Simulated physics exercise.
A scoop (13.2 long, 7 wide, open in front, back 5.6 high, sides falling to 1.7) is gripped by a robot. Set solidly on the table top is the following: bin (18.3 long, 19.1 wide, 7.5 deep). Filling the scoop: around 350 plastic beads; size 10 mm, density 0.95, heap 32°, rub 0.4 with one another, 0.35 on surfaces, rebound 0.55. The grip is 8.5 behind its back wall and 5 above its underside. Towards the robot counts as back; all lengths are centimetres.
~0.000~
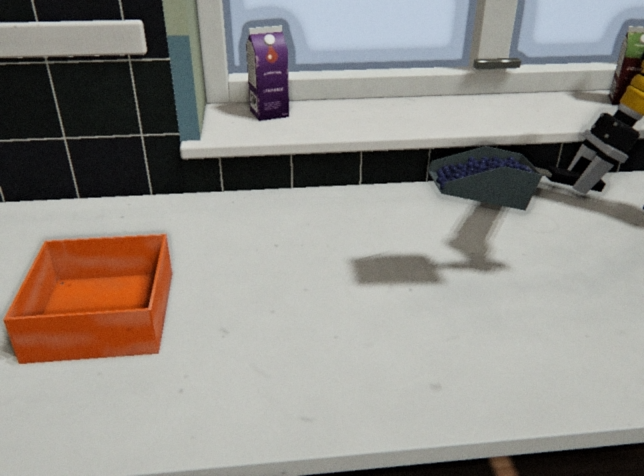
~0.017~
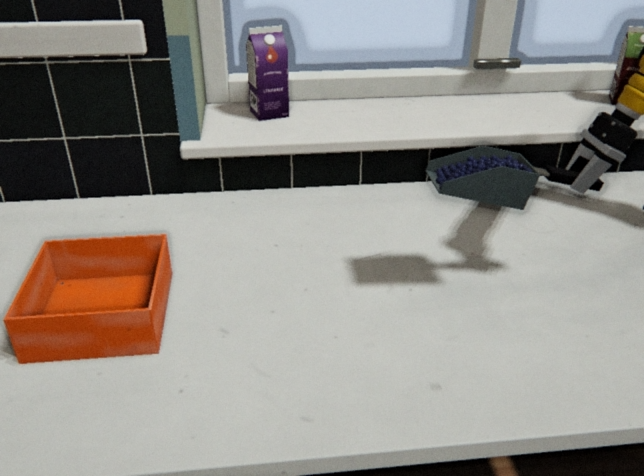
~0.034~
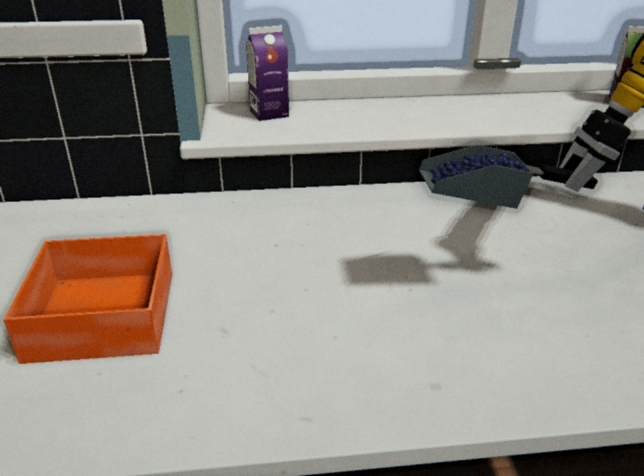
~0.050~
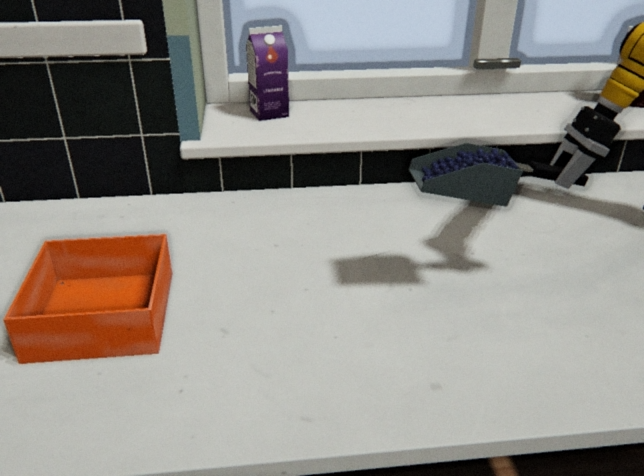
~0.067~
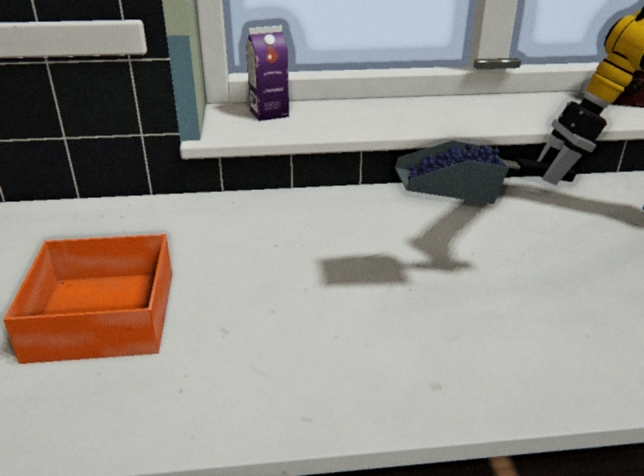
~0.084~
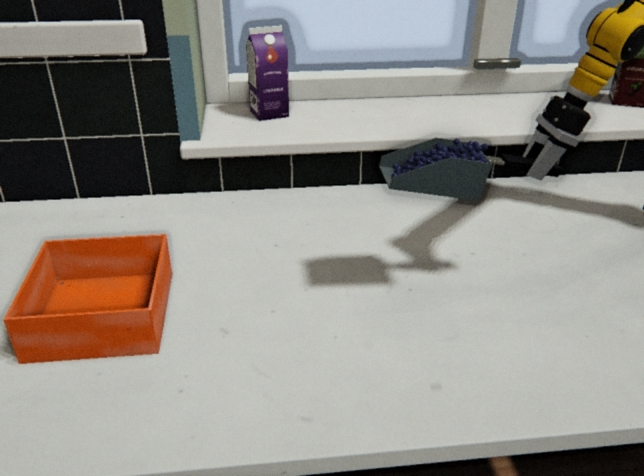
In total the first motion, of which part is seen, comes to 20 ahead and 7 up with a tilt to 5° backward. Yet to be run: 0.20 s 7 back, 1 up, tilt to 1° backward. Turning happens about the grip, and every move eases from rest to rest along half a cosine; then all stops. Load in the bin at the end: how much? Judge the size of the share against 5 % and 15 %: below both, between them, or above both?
Above both.
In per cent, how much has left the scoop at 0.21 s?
I'd say some 20 percent.
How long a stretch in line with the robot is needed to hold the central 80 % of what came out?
28 cm.
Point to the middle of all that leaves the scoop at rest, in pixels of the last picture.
I'd say somewhere near (169, 305) in the final view.
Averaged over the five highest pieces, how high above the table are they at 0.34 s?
Height: Around 24 cm.
After 0.21 s, tilted 5° backward, highest piece 28 above the table; 284 on the scoop, 69 in flight or on a rim.
After 0.34 s, tilted 2° backward, highest piece 26 above the table; 3 in the bin, 1 on the table or floor, 349 in flight or on a rim.
After 0.60 s, level, highest piece 12 above the table; 167 in the bin, 141 on the table or floor, 45 in flight or on a rim.
After 1.65 s, level, highest piece 2 above the table; 185 on the table or floor, 168 in the bin.
At rest, 185 on the table or floor, 168 in the bin. That is 48 % in the bin.
